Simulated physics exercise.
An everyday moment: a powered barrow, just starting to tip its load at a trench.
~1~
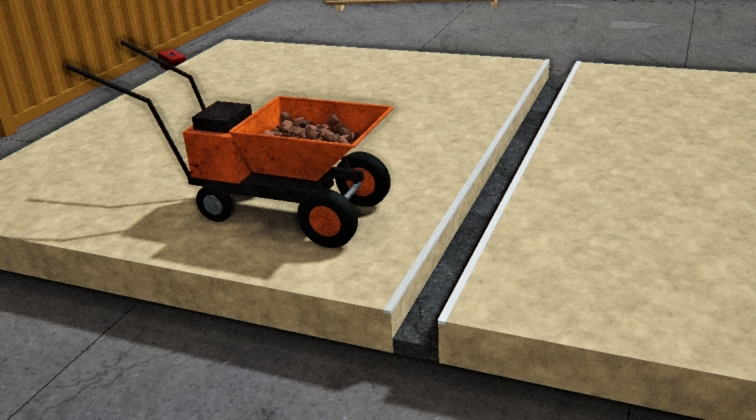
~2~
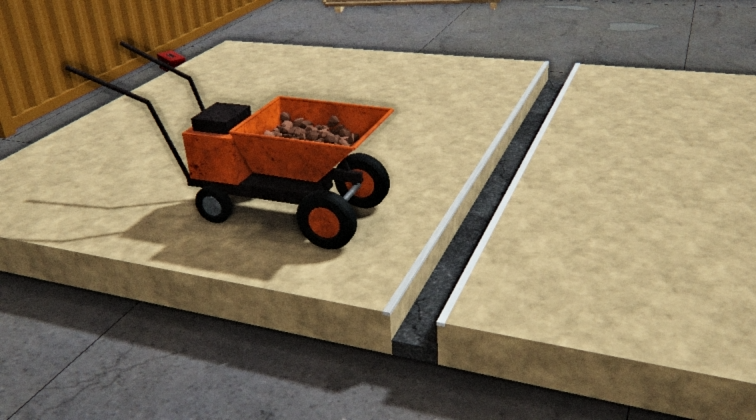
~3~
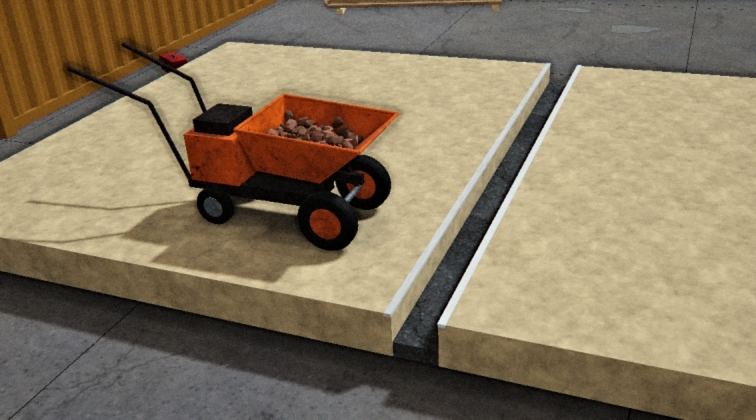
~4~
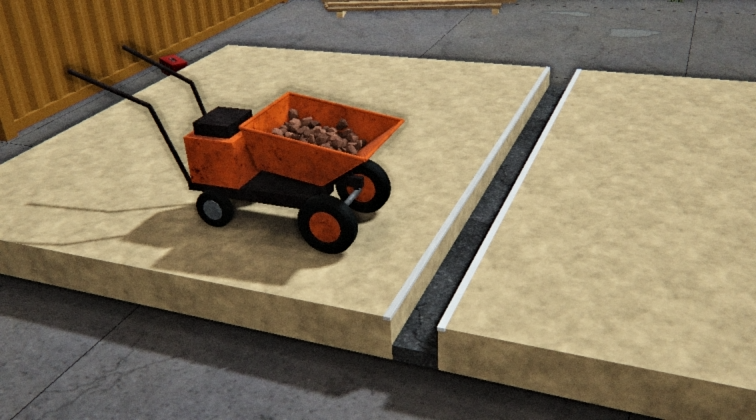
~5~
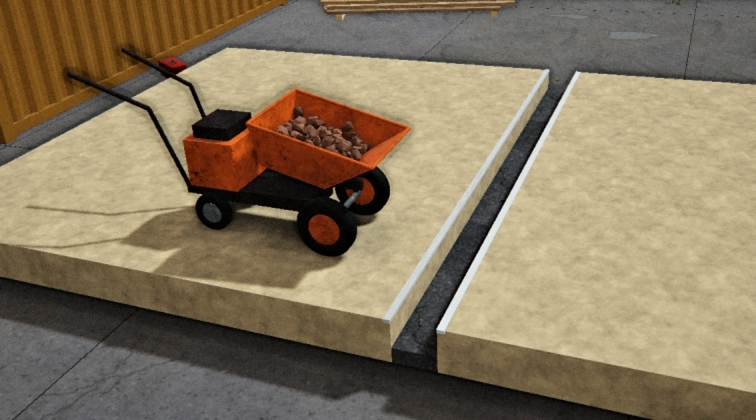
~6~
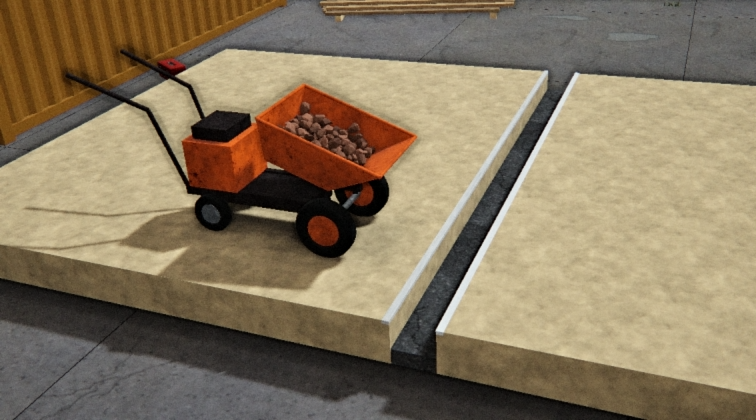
On pale slabs beside a narrow dark trench, an orange powered barrow standing still, its rubble-filled skip gradually tilting forward to the right.
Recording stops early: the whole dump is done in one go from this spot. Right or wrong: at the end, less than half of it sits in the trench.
Wrong.
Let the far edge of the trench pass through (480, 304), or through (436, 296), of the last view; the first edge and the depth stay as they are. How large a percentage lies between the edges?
Respectively, 90 % and 60 %.
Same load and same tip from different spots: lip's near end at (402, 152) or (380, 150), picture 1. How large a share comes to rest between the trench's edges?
First spot: Roughly 0 percent; second spot: Roughly 70 percent.
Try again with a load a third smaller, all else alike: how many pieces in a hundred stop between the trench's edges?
Share between the edges: Approx. 90 %.
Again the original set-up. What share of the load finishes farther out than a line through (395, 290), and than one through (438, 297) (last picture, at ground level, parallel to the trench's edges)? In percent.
In order, some 90 % then some 30 %.
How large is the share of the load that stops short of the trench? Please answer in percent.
It comes to close to 0 %.
Soon after the last picture, skip tipped steeply; all in the skip.
A little later, skip tipped right over; about a third in the skip; a stray few short of the trench; about two thirds in or heaped over the trench.
Later still, skip tipped right over; a small part in the skip; nearly all in or heaped over the trench; a stray few beyond it.
At rest, skip tipped right over; a small part in the skip; nearly all in or heaped over the trench; a stray few beyond it.
